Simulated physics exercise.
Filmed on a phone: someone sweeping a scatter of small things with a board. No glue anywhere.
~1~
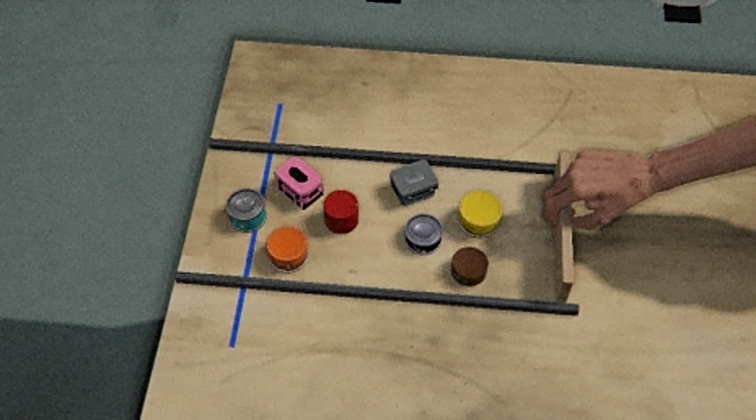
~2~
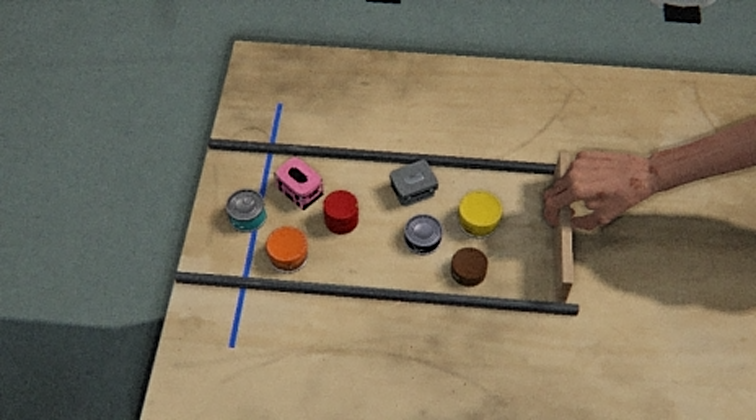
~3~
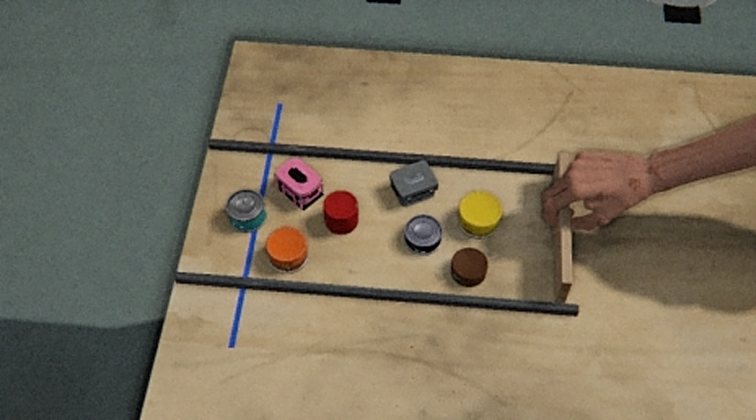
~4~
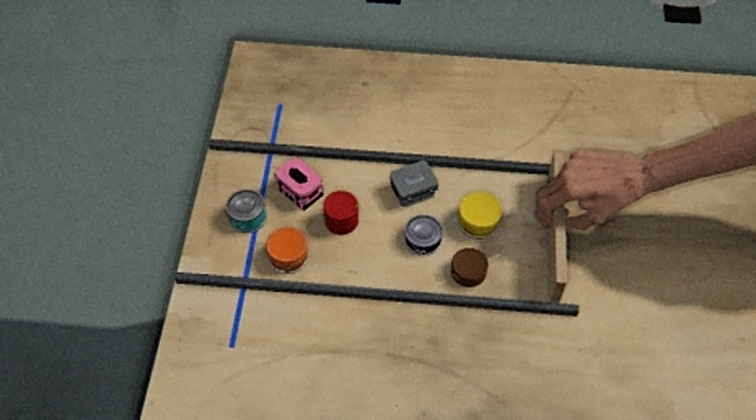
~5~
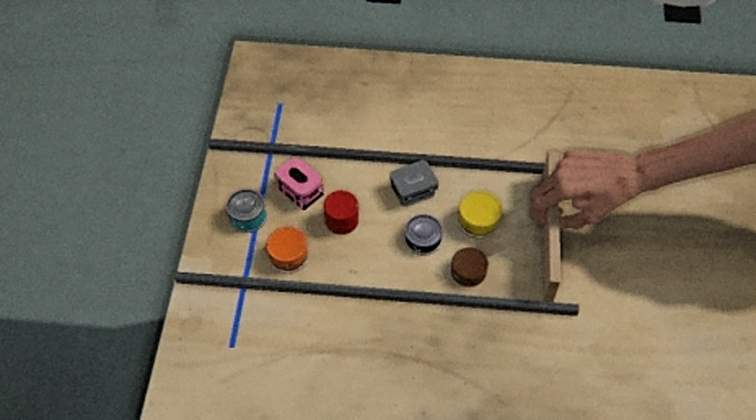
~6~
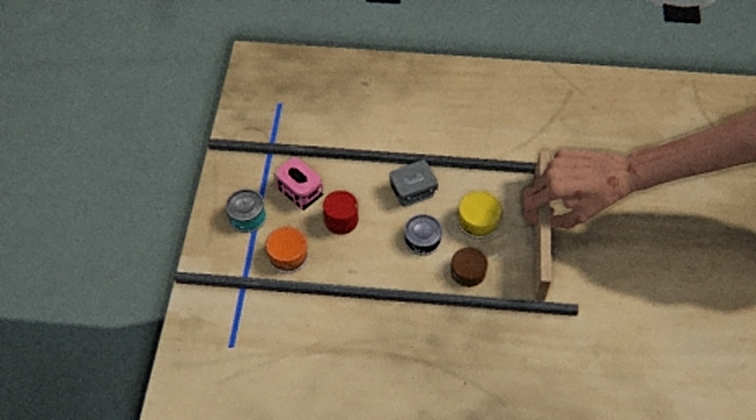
A hand held a wooden board upright between two dark rails and slid it slightly left toward a scatter of small colourful tins and lids, which stayed still around the blue tape line.
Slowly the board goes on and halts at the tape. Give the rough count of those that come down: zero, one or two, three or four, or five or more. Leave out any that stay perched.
Here the number that fall off is one or two.
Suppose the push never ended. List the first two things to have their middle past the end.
The order is the turquoise tin, the pink case.
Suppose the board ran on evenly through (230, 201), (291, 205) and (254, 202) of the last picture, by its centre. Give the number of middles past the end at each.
It would be 4, 0 and 1.
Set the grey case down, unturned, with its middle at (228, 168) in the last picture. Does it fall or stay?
It holds on.
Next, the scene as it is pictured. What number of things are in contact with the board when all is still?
In contact: 4.
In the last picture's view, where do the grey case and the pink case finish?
The grey case at (248, 159), the pink case at (207, 170).
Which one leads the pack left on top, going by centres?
Foremost is the pink case.
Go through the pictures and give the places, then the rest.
Turquoise tin (247, 210); orange tin (288, 250); pink case (300, 183); board (563, 226); tape (258, 214), in the first frame.
Orange tin (287, 250); brown tub (469, 267), in the second frame.
Pink case (299, 183); red lid (341, 213), in the third frame.
Turquoise tin (247, 211); board (557, 226), in the fourth frame.
Orange tin (288, 250); black tin (424, 235), in the fifth frame.
Turquoise tin (246, 211); orange tin (287, 250); pink case (299, 183); board (542, 225); tape (258, 215), in the sixth frame.
A little later, none off yet; turquoise tin at rest near (246, 211); orange tin at rest near (287, 250); pink case at rest near (299, 183).
Next, none off yet; turquoise tin shifted about its own width near (213, 207); orange tin shifted about its own width near (240, 245); pink case shifted about its own width near (247, 174).
When it is over, the number that fall off is one or two; down, turquoise tin.
